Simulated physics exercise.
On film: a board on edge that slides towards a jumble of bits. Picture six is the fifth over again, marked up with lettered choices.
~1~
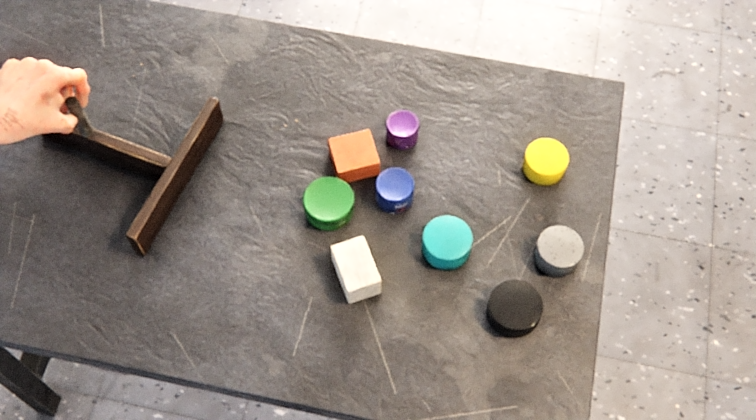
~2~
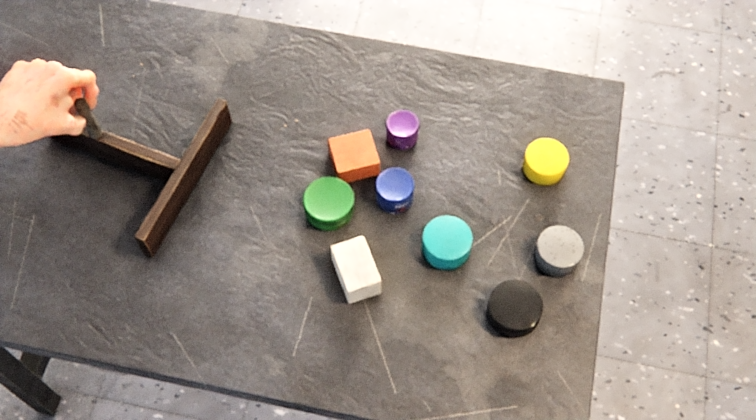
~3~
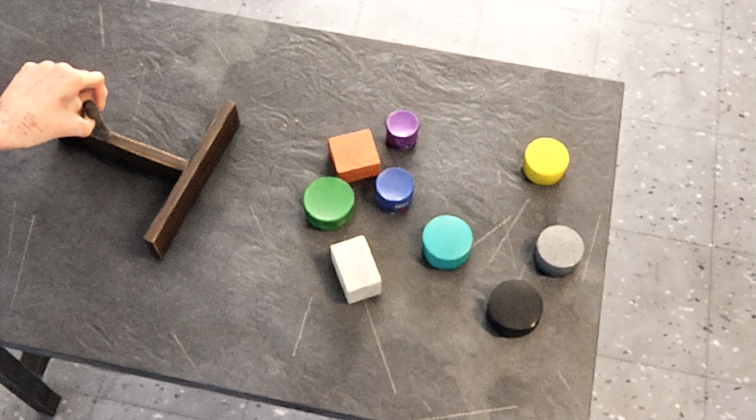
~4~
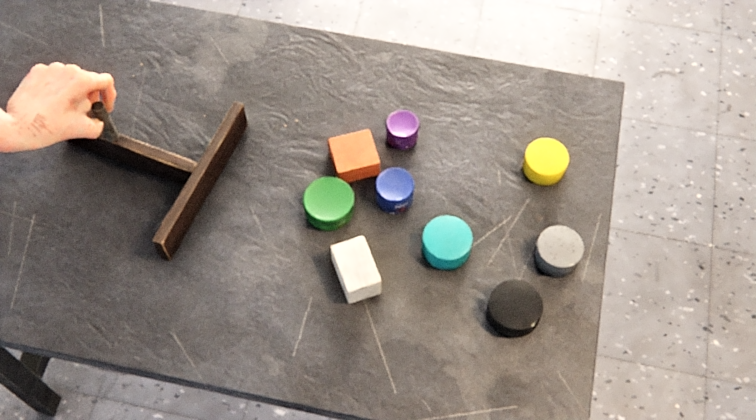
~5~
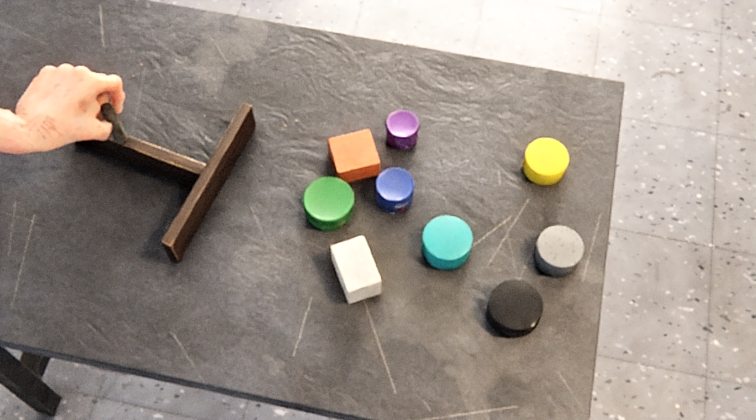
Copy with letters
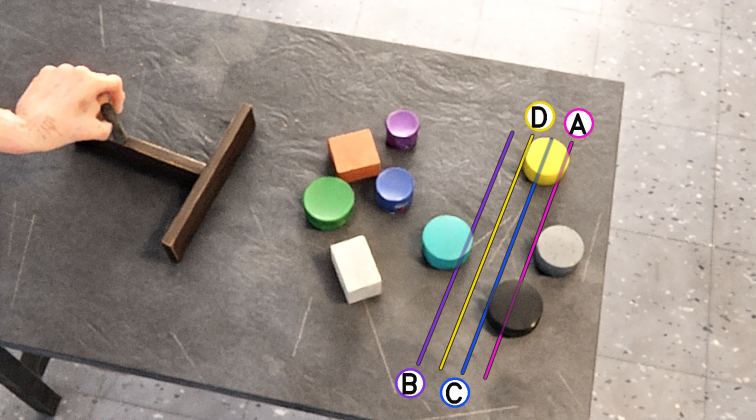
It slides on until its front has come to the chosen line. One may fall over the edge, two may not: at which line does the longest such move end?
Up to line A.
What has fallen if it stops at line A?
It is the grey pot.
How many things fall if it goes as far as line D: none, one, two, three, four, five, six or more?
In all, none.
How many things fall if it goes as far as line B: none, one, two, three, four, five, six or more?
By then, none.
On the marked copy, A at (531, 252); B at (469, 240); C at (510, 248); D at (490, 244).
With A. Early on, board (322, 193); orange block (383, 164); green jar (355, 212).
Further on, board (438, 215); black pot (517, 313); turquoise tin (508, 265).
At the end, board (532, 233); grey pot over the edge; turquoise tin (599, 279); one fallen.
As for the rest, B is within the limit but short; C is within the limit but short; D is within the limit but short.
